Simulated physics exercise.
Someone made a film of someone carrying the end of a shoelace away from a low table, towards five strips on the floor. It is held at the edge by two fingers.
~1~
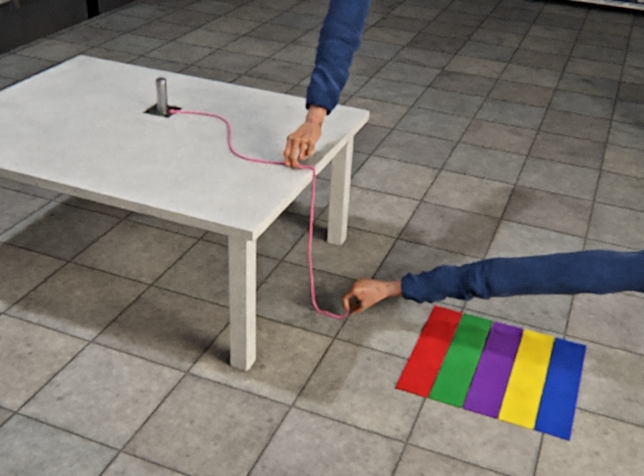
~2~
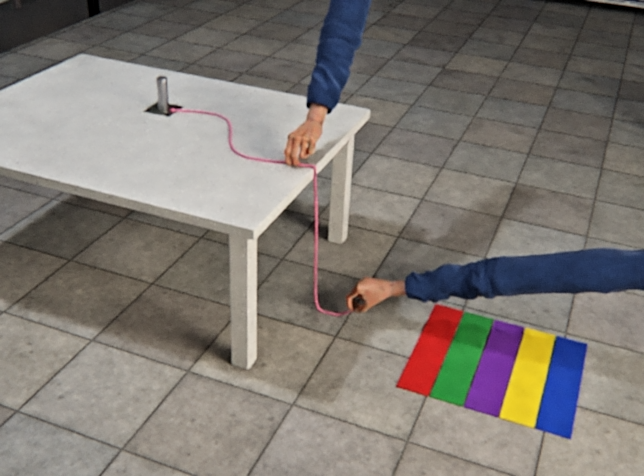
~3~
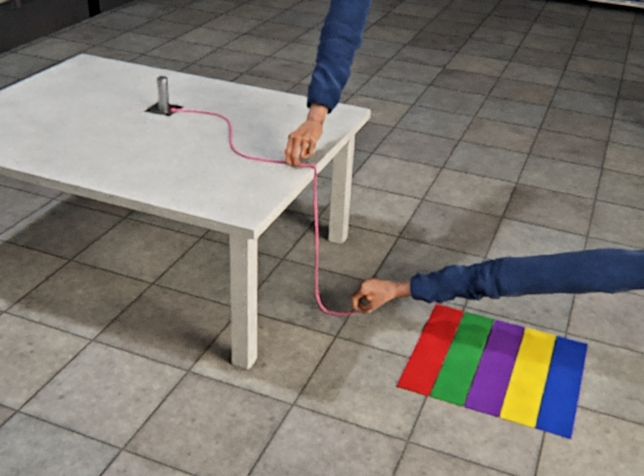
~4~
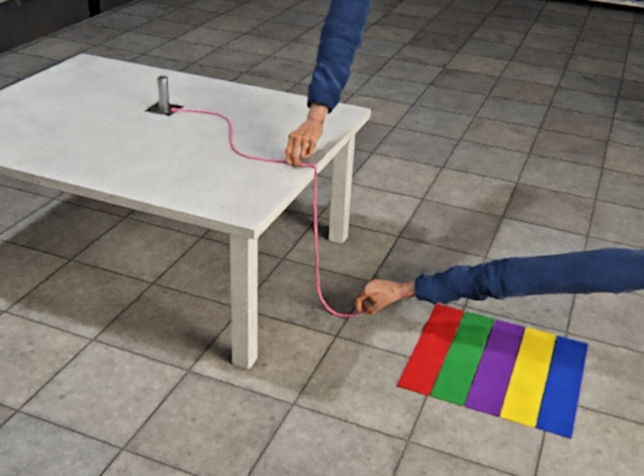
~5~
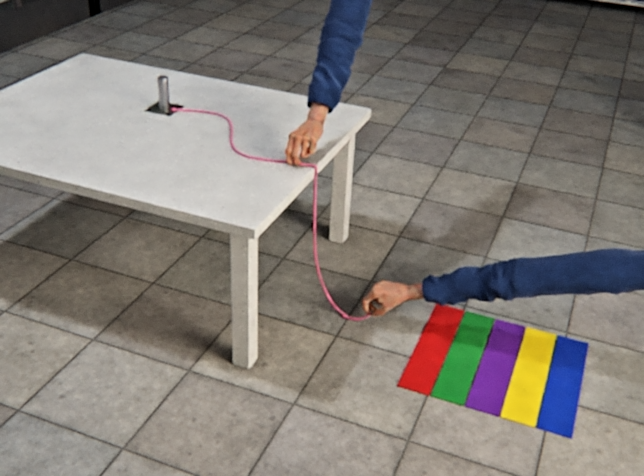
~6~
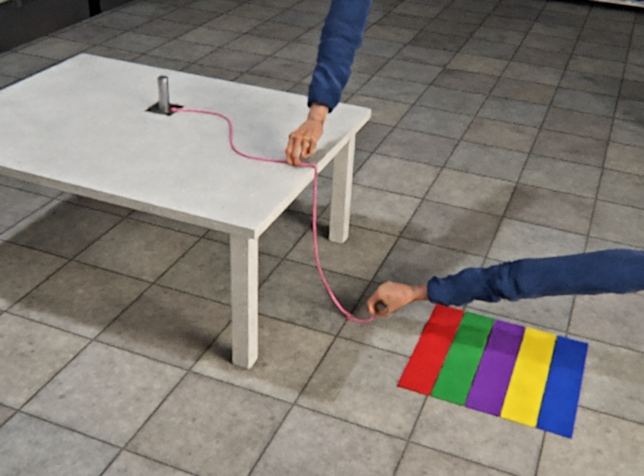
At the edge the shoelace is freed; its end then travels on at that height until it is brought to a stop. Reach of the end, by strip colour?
Purple.
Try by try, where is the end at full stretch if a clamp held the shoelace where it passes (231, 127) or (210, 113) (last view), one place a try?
It would be somewhere around (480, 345) the first time and (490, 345) the second.
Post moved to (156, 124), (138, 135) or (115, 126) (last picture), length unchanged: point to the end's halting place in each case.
Roughly (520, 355), (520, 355) and (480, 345).
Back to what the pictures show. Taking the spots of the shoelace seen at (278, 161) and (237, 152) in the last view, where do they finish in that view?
They finish close to (315, 166) and close to (279, 151).
Soon after, end near (428, 329); over red.
After that, end near (472, 341); over green.
At the stop, end near (499, 348); over purple. It gets as far as the purple strip.
